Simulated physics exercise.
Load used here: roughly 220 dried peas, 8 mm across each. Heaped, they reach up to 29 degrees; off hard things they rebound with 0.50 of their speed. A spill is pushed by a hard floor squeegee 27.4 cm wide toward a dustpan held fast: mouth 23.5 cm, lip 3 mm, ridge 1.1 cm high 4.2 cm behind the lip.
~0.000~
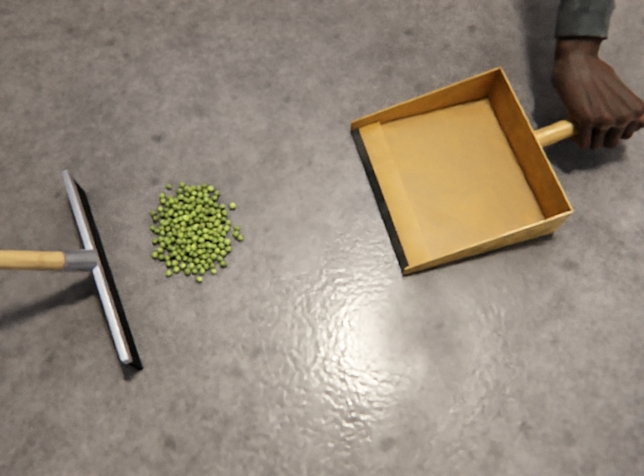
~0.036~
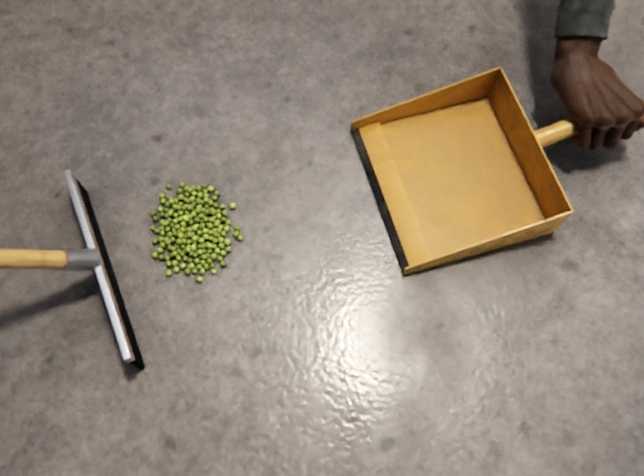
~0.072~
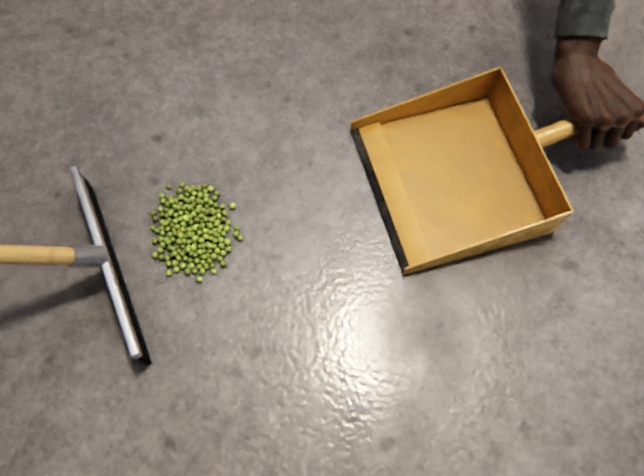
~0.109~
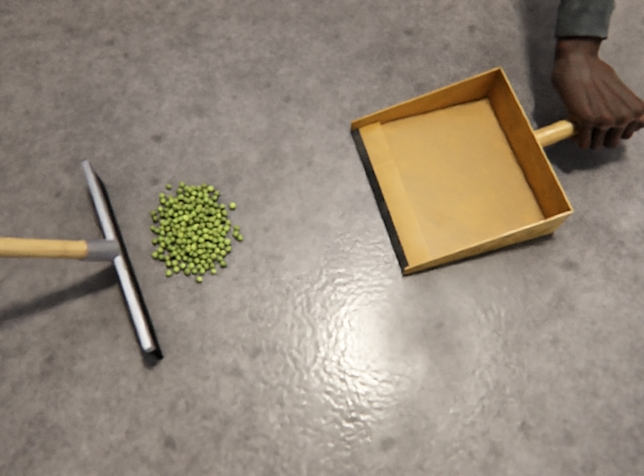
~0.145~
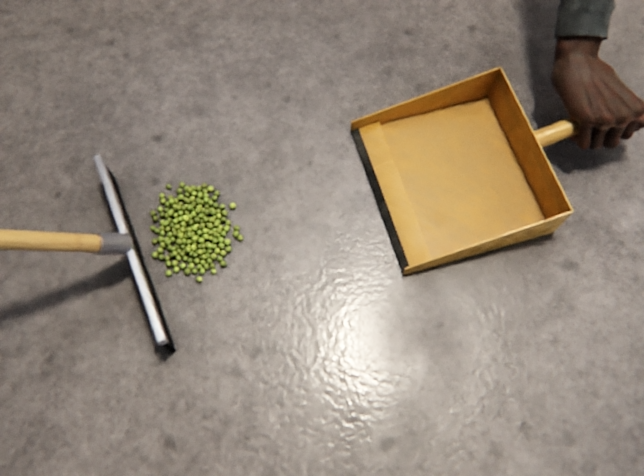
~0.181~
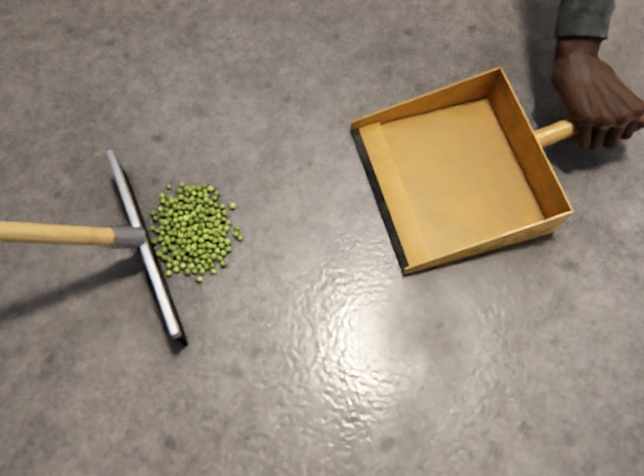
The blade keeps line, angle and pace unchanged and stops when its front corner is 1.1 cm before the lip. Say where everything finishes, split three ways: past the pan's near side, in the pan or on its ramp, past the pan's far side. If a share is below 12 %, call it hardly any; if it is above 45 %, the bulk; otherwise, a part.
Near side: Hardly any. Pan: A part. Far side: A part.
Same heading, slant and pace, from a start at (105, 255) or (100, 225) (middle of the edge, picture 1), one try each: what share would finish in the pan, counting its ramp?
30 and 30 per cent, roughly.
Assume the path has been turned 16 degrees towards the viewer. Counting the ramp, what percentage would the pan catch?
Pan plus ramp: Some 15 %.
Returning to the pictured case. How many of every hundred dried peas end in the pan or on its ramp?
I'd say around 30 percent.
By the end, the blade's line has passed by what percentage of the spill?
0 %.
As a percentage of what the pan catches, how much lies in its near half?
Around 10 in a hundred.
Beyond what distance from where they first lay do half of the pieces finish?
That distance is close to 28 cm.
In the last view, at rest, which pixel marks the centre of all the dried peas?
(361, 152) or so.
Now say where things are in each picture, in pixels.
Blade from (127, 359) to (68, 177), moved 0.0 cm, 0 of the pieces shifted so far; middle of the pieces at (191, 227); pan at (461, 176), in the first frame.
Blade from (129, 358) to (70, 176), moved 0.3 cm, 0 of the pieces shifted so far; middle of the pieces at (191, 227), in the second frame.
Blade from (137, 354) to (77, 173), moved 1.3 cm, 0 of the pieces shifted so far; middle of the pieces at (191, 227), in the third frame.
Blade from (149, 347) to (88, 168), moved 2.9 cm, 0 of the pieces shifted so far; middle of the pieces at (191, 227), in the fourth frame.
Blade from (163, 340) to (101, 162), moved 4.6 cm, 0 of the pieces shifted so far; middle of the pieces at (191, 227), in the fifth frame.
Blade from (176, 333) to (113, 157), moved 6.3 cm, 4 of the pieces shifted so far; middle of the pieces at (191, 227); pan at (461, 176). The blade's pace is about 0.48 m/s, heading 13 degrees away from the viewer's side, in the sixth frame.
After 0.48 s, middle of the blade 18 cm from the lip; 0 % over the lip, far side 10 %, near side 0 %.
After 0.67 s, middle of the blade 9 cm from the lip; 0 % over the lip, far side 20 %, near side 0 %.
After 0.99 s, middle of the blade 3 cm from the lip; 30 % over the lip, far side 30 %, near side 0 %.
By 1.6 s all is still; near side 0 %, pan 30 %, far side 30 %, in front of the lip or behind the blade 40 %.
